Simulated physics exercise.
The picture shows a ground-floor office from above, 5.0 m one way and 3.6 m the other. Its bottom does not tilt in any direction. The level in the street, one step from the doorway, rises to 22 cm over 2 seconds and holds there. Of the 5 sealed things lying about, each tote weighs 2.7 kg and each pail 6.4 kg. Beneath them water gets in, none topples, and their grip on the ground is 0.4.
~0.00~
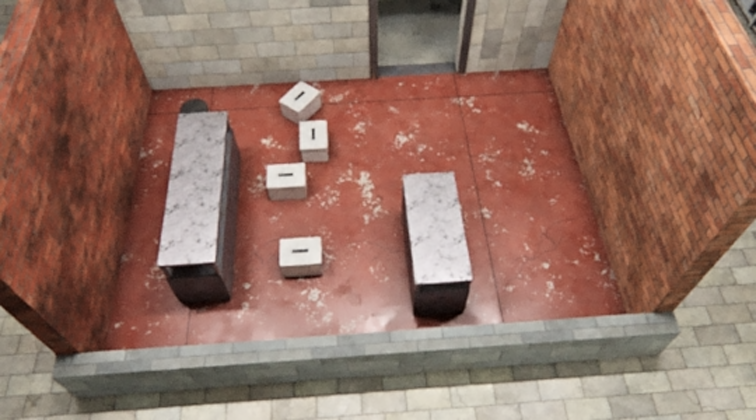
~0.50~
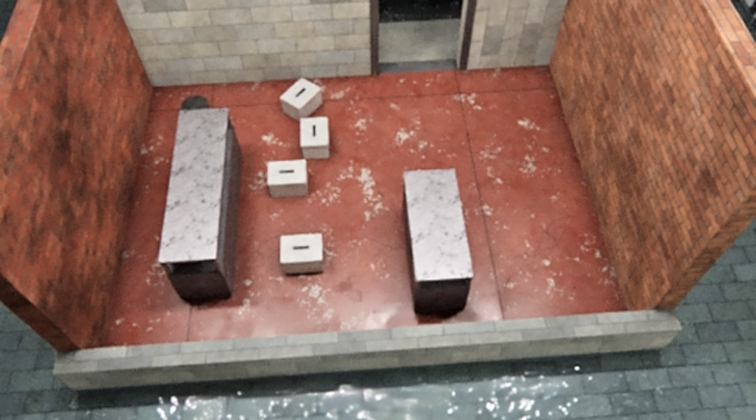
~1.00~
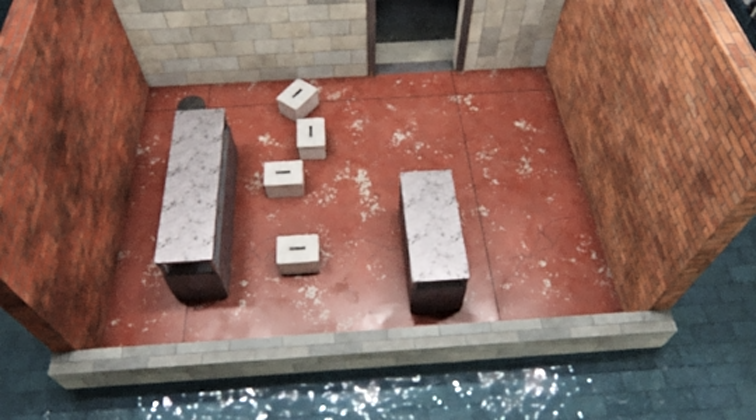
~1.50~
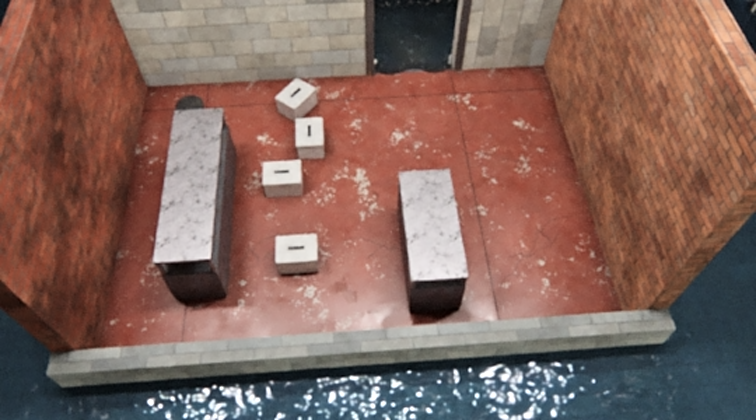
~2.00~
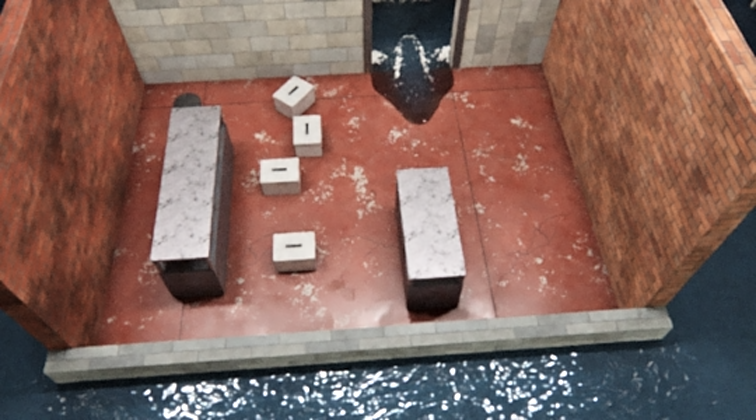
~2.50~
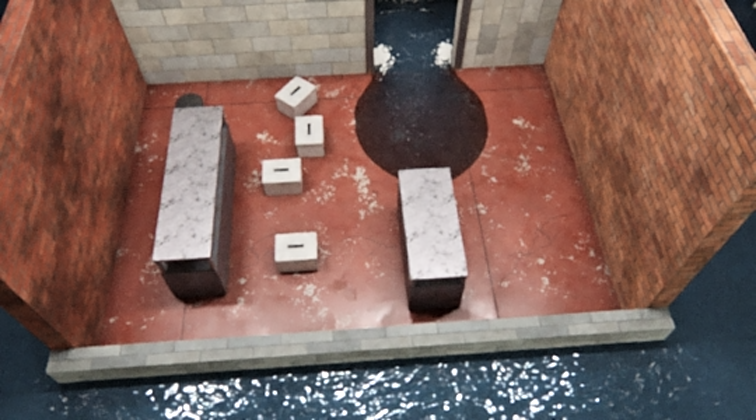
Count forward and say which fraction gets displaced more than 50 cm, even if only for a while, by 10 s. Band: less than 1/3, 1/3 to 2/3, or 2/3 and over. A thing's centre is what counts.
Band: 1/3 to 2/3.
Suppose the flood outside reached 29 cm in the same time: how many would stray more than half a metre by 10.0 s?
Then 4 of them.
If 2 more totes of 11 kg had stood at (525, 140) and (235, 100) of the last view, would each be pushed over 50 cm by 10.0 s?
Taking them in order, the first is within that distance and the second is within that distance.
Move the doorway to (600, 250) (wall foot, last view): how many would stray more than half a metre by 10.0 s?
Then 4 of them would.
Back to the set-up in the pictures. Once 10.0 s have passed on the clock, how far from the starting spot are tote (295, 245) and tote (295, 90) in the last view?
Net displacement, in order: 250 cm; 5 cm.
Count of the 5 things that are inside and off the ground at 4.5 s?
I count 0.
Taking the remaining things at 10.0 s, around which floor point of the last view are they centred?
Mean position approx. (235, 147).
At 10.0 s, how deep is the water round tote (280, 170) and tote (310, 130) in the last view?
Depth approx. 10 cm / 3 cm.
After 3.5 s 0 of 5 are over 50 cm from their spots; 0 afloat.
After 4.5 s 2 of 5 are over 50 cm from their spots; 0 afloat.
After 7.0 s 3 of 5 are over 50 cm from their spots; 1 afloat.
After 10.0 s 3 of 5 are over 50 cm from their spots, and 3 have been at some point; 3 afloat.
